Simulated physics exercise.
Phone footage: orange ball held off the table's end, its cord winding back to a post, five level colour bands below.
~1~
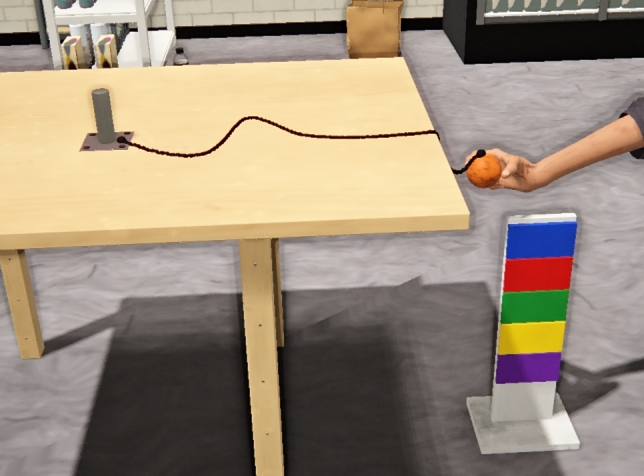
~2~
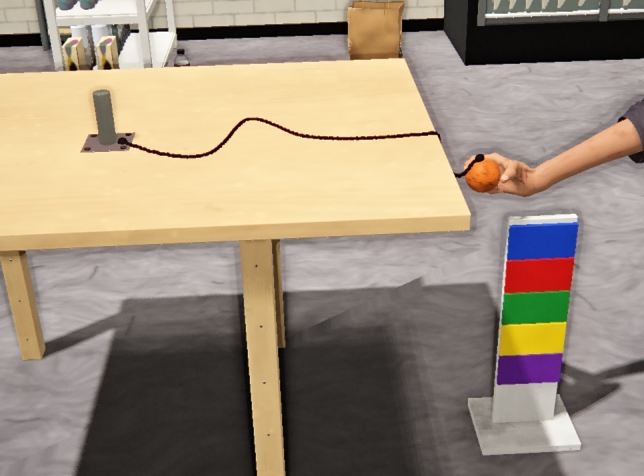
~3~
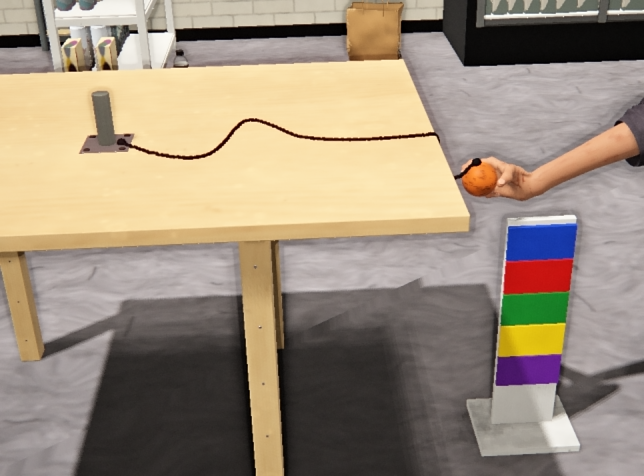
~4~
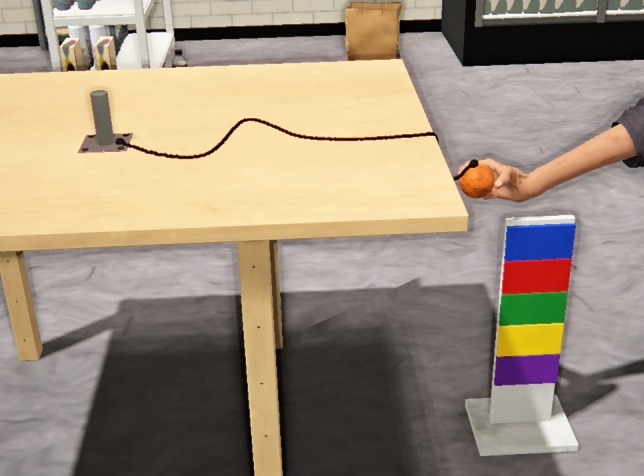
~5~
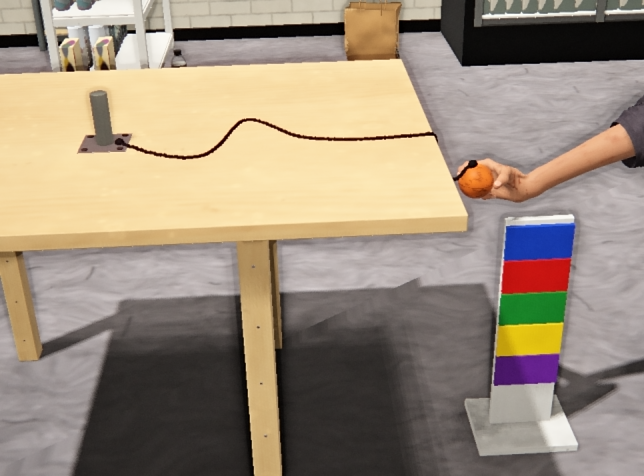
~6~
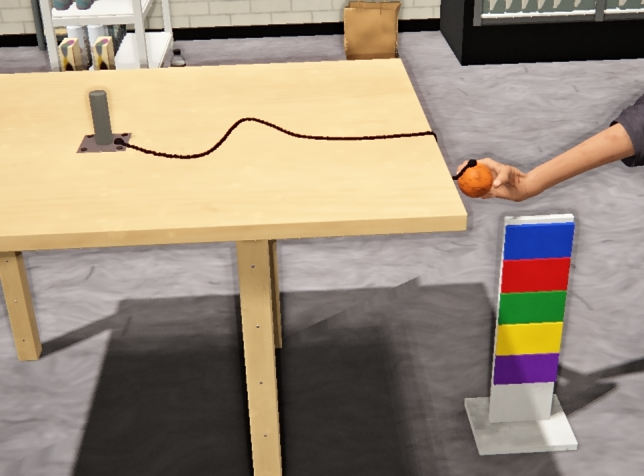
The clip opens on a hand holding an orange ball just off the right end of a wooden table, its dark cord winding back to a short post, with a striped colour stand below. The hand shifts the ball very slightly left toward the table edge, then stays nearly still.
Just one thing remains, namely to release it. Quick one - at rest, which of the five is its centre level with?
At green.
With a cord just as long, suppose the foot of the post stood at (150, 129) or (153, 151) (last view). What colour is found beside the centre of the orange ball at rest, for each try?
Taking the two spots in turn: Yellow, then yellow.
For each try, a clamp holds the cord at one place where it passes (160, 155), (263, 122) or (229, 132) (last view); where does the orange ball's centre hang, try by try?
The pixel places are (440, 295), (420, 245) and (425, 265), one per try.
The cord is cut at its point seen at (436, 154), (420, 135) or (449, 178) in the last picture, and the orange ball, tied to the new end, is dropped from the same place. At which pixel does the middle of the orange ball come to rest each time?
Try by try: (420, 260), (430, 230) and (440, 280).
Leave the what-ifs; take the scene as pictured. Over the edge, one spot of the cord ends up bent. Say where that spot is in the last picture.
Approximately at (331, 139) in the final frame.
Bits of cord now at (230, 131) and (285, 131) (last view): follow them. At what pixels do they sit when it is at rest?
(289, 134) and (381, 130), approximately.
A little later, ball near (450, 297); level with green.
Next, ball near (398, 301); level with green.
Later still, ball near (428, 309); level with green.
When it is over, ball near (433, 311); level with green. Its middle rests at the green band.
